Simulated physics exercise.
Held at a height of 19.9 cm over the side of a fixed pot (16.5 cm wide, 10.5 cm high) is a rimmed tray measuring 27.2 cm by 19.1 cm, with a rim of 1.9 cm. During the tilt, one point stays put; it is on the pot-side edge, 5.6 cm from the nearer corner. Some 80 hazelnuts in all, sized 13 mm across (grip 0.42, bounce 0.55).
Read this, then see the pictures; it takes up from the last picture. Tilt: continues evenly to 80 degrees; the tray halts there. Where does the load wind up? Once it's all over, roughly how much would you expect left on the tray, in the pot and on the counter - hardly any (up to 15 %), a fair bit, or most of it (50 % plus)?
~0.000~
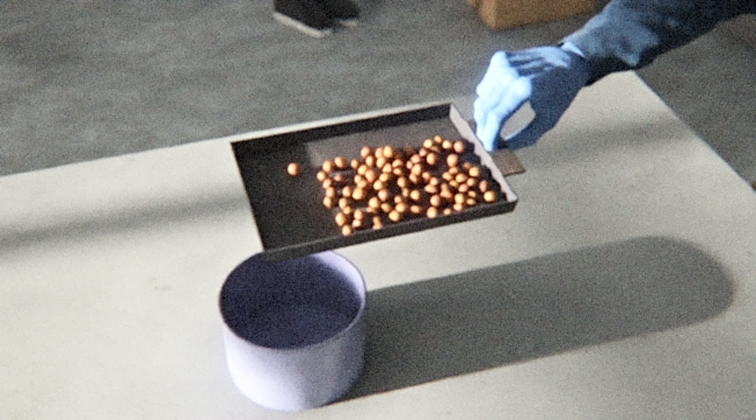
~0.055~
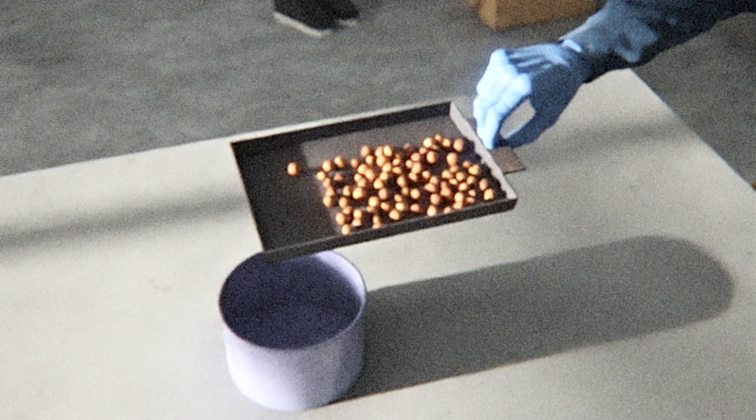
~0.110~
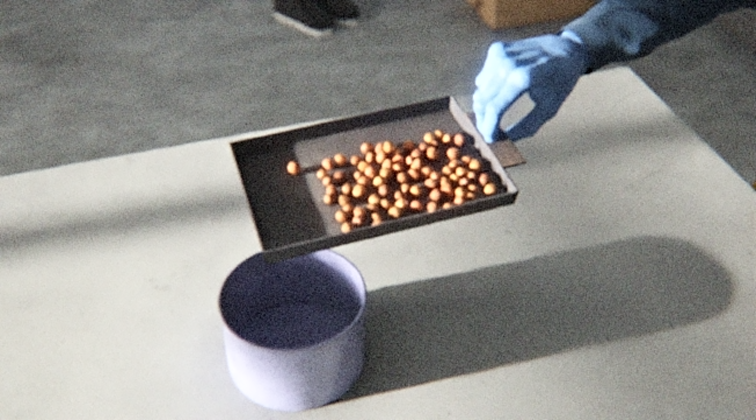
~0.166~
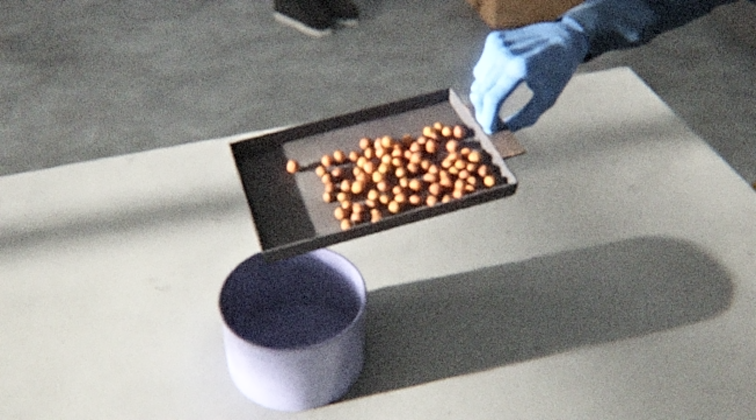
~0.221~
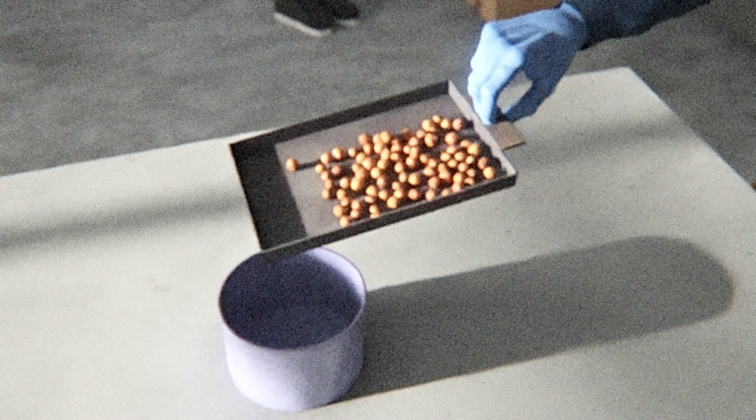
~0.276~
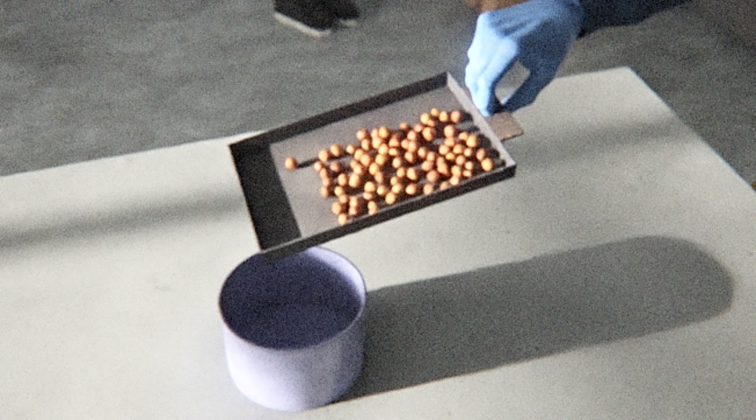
I'd expect tray: Most of it; pot: Hardly any; counter: Hardly any.
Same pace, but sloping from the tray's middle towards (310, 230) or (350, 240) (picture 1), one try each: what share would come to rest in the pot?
The share comes to about 0 in a hundred, then about 0 in a hundred.
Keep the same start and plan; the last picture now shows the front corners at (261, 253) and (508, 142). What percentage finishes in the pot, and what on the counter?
Per cent by place - pot 0, counter 20.
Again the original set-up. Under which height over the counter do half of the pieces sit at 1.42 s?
Median height: Approx. 24 cm.
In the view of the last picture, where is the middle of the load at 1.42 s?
At that moment the load's centre is around (257, 184).
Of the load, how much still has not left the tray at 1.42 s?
Something like 100 percent, roughly.
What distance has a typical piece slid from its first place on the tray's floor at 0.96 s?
Displacement on the tray: Roughly 13 cm.
After 0.96 s, tilt 43 degrees; the tray holds 100 %, the pot 0 %.
After 1.42 s, tilt 65 degrees; the tray holds 100 %, the pot 0 %.
After 1.96 s, tilt 80 degrees; the tray holds 100 %, the pot 0 %.
In the end, at 2.6 s, tray 100 %, pot 0 %, counter 0 %.
